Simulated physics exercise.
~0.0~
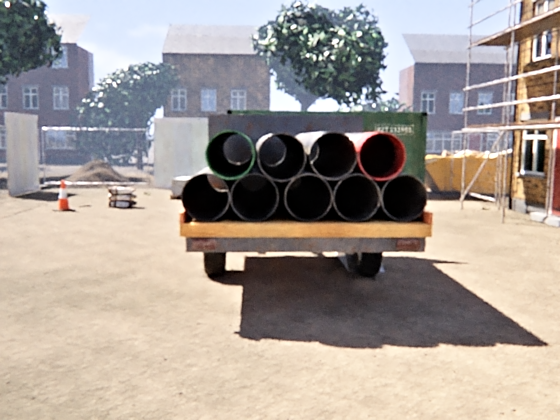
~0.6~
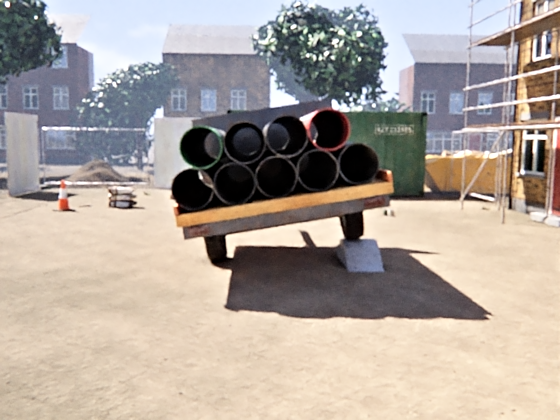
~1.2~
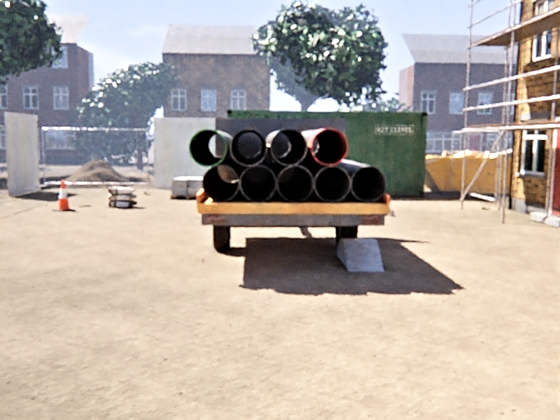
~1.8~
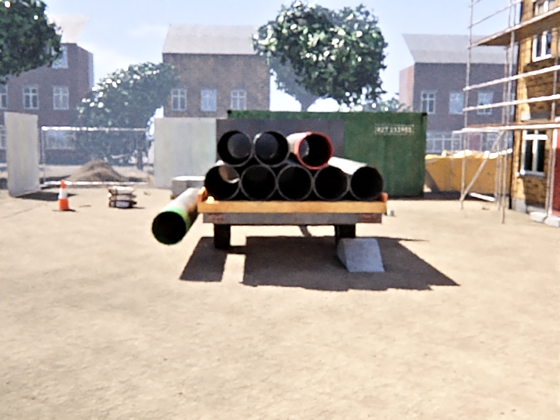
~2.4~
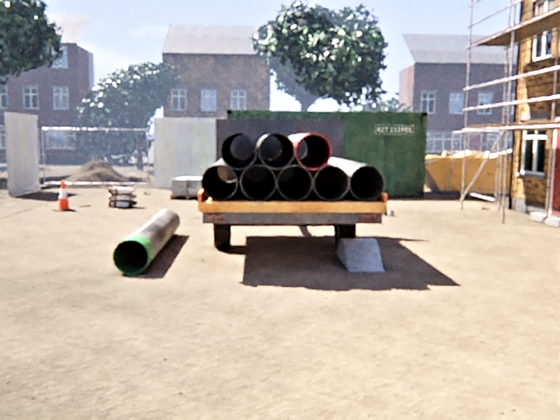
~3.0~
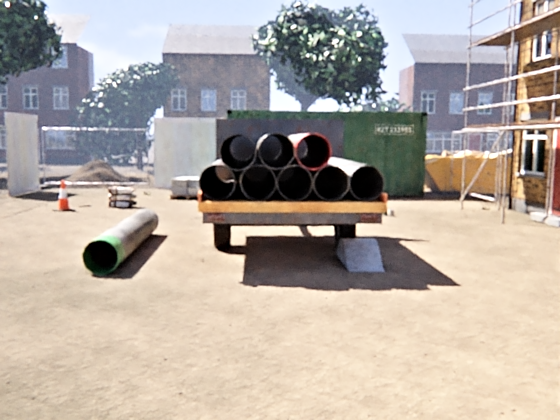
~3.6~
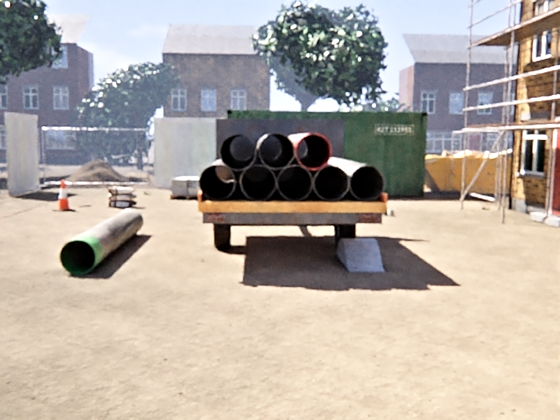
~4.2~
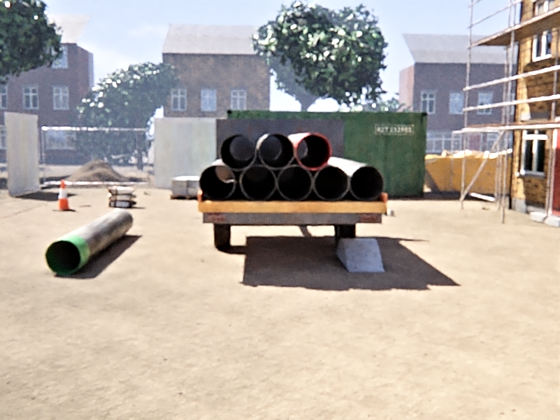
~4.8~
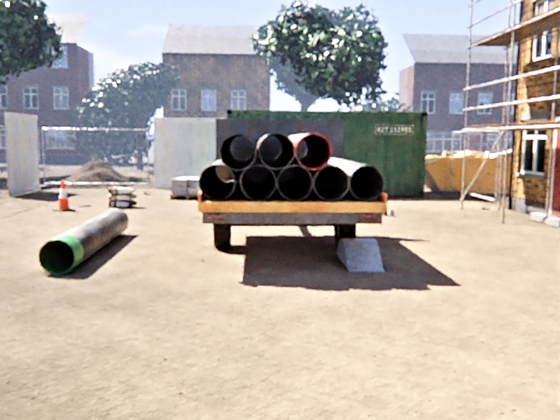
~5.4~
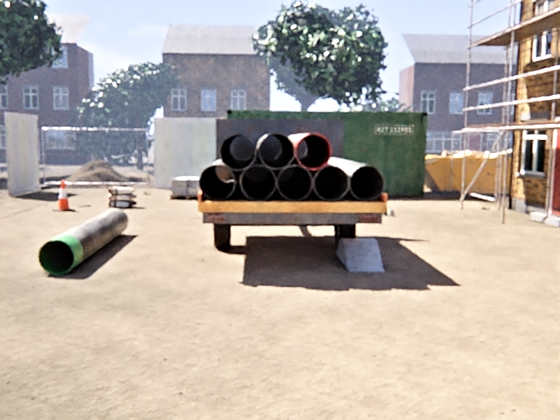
A farm trailer stacked with pipes tilted as its right wheel went over a concrete hump, then settled level, and the green pipe rolled off the left side and came to rest on the ground while the red one stayed aboard.
